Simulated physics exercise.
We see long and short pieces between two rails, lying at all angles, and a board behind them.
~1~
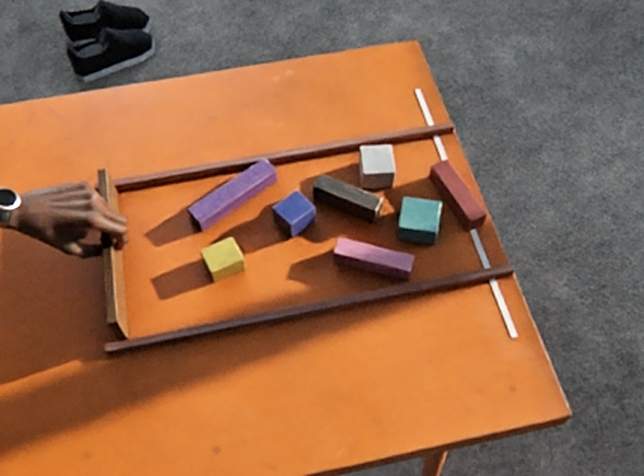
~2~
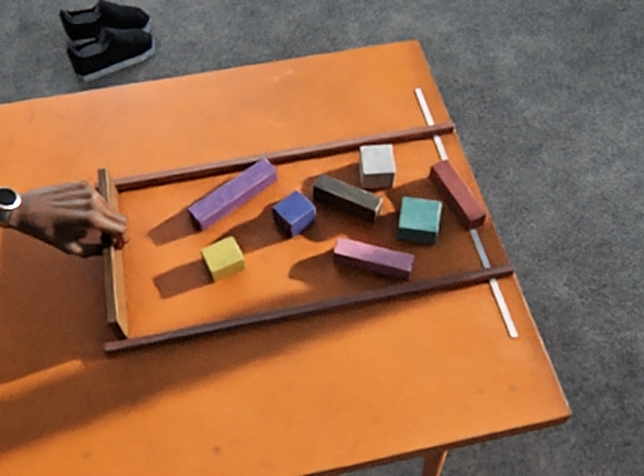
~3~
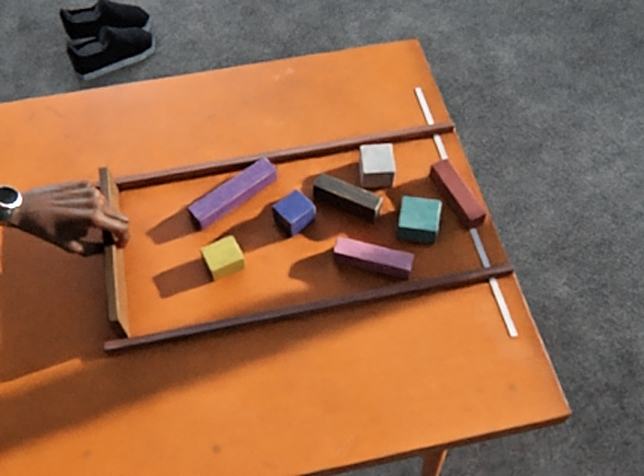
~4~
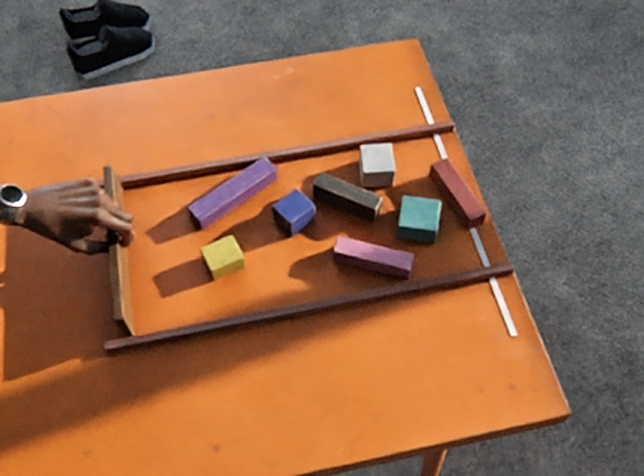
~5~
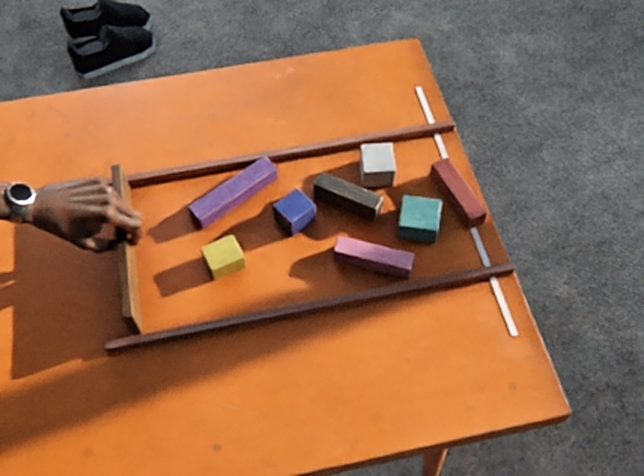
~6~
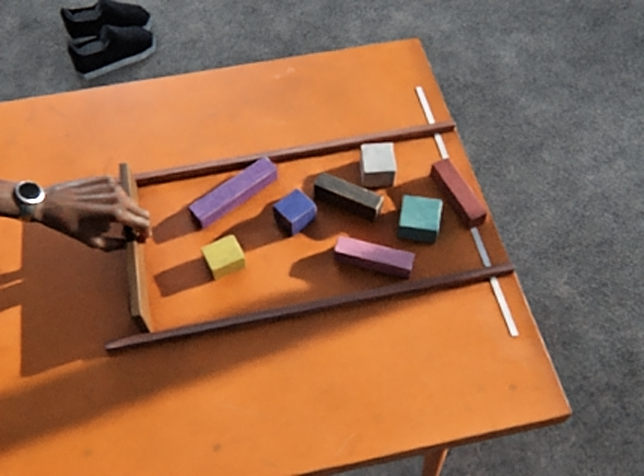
On an orange table, long and short coloured blocks lie at various angles between two dark rails, with a hand holding a board at the left end. The hand stays nearly still at first, then slides the board a short way right toward the blocks, which show no clear movement.
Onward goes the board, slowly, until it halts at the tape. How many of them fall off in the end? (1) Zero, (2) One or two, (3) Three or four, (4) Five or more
The answer is 4.
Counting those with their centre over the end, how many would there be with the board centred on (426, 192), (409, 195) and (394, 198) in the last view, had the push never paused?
Result per place: 3; 1; 1.
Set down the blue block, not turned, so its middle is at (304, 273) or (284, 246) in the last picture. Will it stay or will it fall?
From the two starts it stays up; it leaves the top.
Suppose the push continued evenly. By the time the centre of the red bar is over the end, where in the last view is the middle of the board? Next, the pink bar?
Middle approx. at (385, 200), then approx. at (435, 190).
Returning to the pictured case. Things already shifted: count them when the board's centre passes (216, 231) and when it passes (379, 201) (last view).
Answer - first 2, then 8.
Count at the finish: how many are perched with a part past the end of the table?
2, I think.
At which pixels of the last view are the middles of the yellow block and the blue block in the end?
Roughly (488, 213), and the other roughly (478, 189).
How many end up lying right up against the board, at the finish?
At rest, 2 are in contact.
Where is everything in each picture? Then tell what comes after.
In the first frame, red bar (457, 195); turquoise block (419, 220); white block (377, 167); board (112, 252); tape (461, 199).
In the second frame, turquoise block (419, 220); board (112, 251).
In the third frame, white block (377, 166); blue block (294, 213).
In the fourth frame, red bar (457, 193); black bar (347, 197).
In the fifth frame, turquoise block (419, 219); purple bar (234, 192).
In the sixth frame, red bar (458, 193); turquoise block (419, 219); white block (377, 165); board (135, 245); tape (461, 198).
Soon after, none off yet; red bar at rest near (458, 193); turquoise block at rest near (419, 219); white block at rest near (377, 165).
After that, none off yet; red bar at rest near (458, 193); turquoise block moving near (424, 221); white block displaced about its own width near (400, 168).
And then, one off so far; red bar on its way down near (493, 260); turquoise block displaced well along near (490, 209); white block displaced well along near (468, 161).
In the end, the number that fall off is five or more; gone, purple bar, black bar, pink bar, white block, turquoise block and red bar.
